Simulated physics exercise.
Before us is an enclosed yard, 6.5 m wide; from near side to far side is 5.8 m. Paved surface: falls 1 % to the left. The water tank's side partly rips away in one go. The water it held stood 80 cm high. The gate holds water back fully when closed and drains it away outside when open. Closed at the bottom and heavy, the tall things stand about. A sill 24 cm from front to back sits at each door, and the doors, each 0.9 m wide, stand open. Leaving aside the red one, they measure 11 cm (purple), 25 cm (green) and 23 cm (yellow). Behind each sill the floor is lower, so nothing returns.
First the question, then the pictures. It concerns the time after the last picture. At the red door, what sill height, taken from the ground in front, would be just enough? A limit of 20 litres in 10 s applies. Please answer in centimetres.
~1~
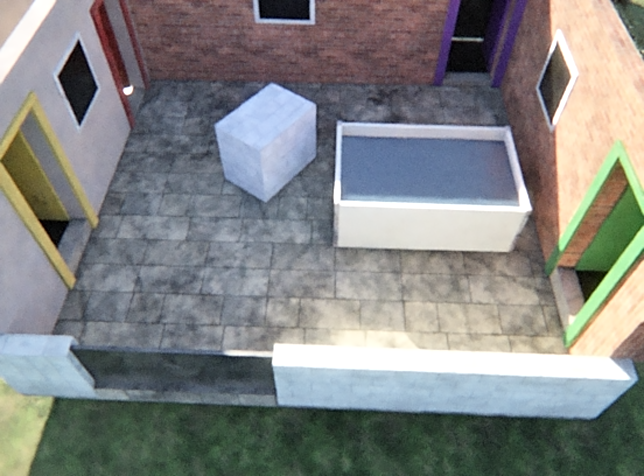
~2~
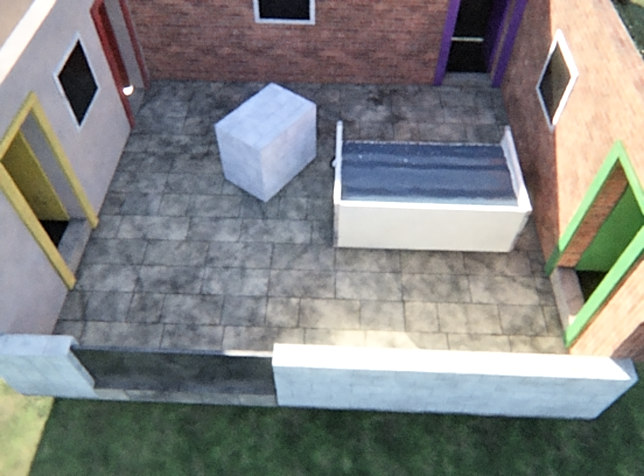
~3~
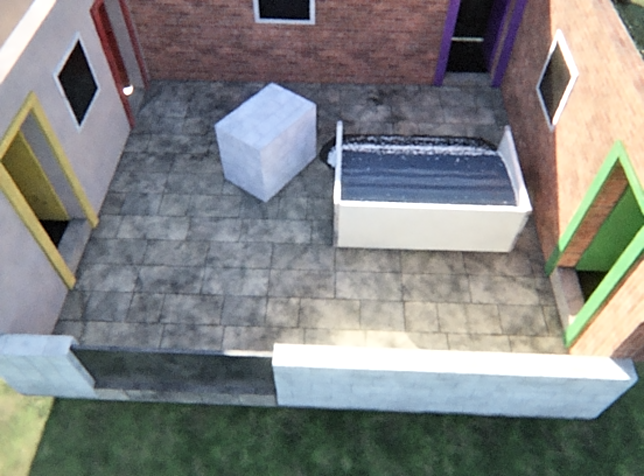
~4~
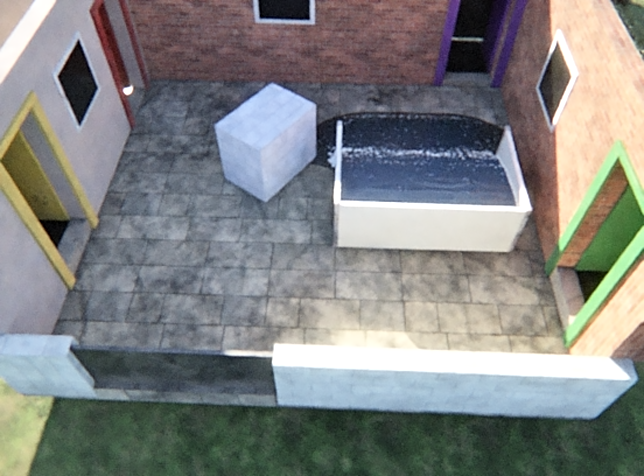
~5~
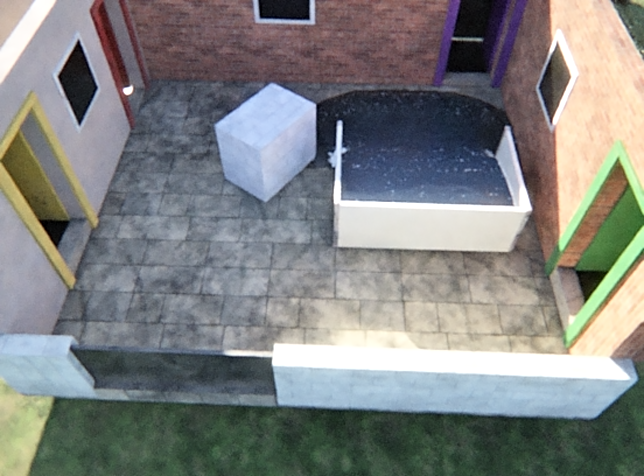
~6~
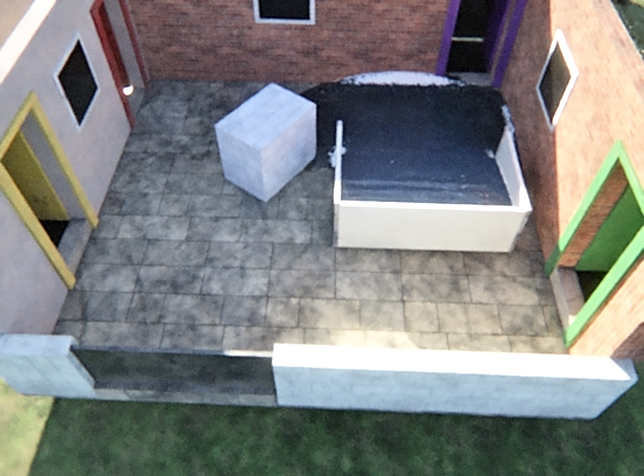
25 cm.
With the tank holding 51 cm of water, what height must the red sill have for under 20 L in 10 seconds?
Something near 15 cm should do.
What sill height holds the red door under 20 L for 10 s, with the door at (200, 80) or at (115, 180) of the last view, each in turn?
About 13.5 cm for the first and 8.5 cm for the second.
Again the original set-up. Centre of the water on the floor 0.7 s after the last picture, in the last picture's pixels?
Centre of mass: About (404, 143) px.
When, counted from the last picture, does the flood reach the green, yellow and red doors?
For green it's 3.0 s, for yellow 2.8 s, and for red 1.4 s.
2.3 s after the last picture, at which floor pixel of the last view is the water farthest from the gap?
(151, 80).
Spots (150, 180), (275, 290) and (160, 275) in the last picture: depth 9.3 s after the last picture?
About 5, 5 and 8 cm.
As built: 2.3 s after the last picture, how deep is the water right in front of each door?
Purple door 25 cm, green door 0 cm, yellow door 0 cm, red door 27 cm.
Then, 0.7 s after the last picture water covers 30 % of the floor, deepest (51 cm) near (392, 85); it has not reached the red door.
Then, 2.3 s after the last picture water covers 45 % of the floor, deepest (32 cm) near (160, 80); 27 cm at the red door, 91 litres in over its 7 cm sill.
Then, 9.3 s after the last picture water covers 95 % of the floor, deepest (14 cm) near (500, 87); 11 cm at the red door, 395 litres in over its 7 cm sill.
At the red door as built, the water peaked near 27 cm, 2.3 s after the last picture.
Run again over the same 10 s with other heights there, 43 litres in over 21.5 cm, 8 litres over 28.5 cm. The limit of 20 litres is kept from about 25 cm up.
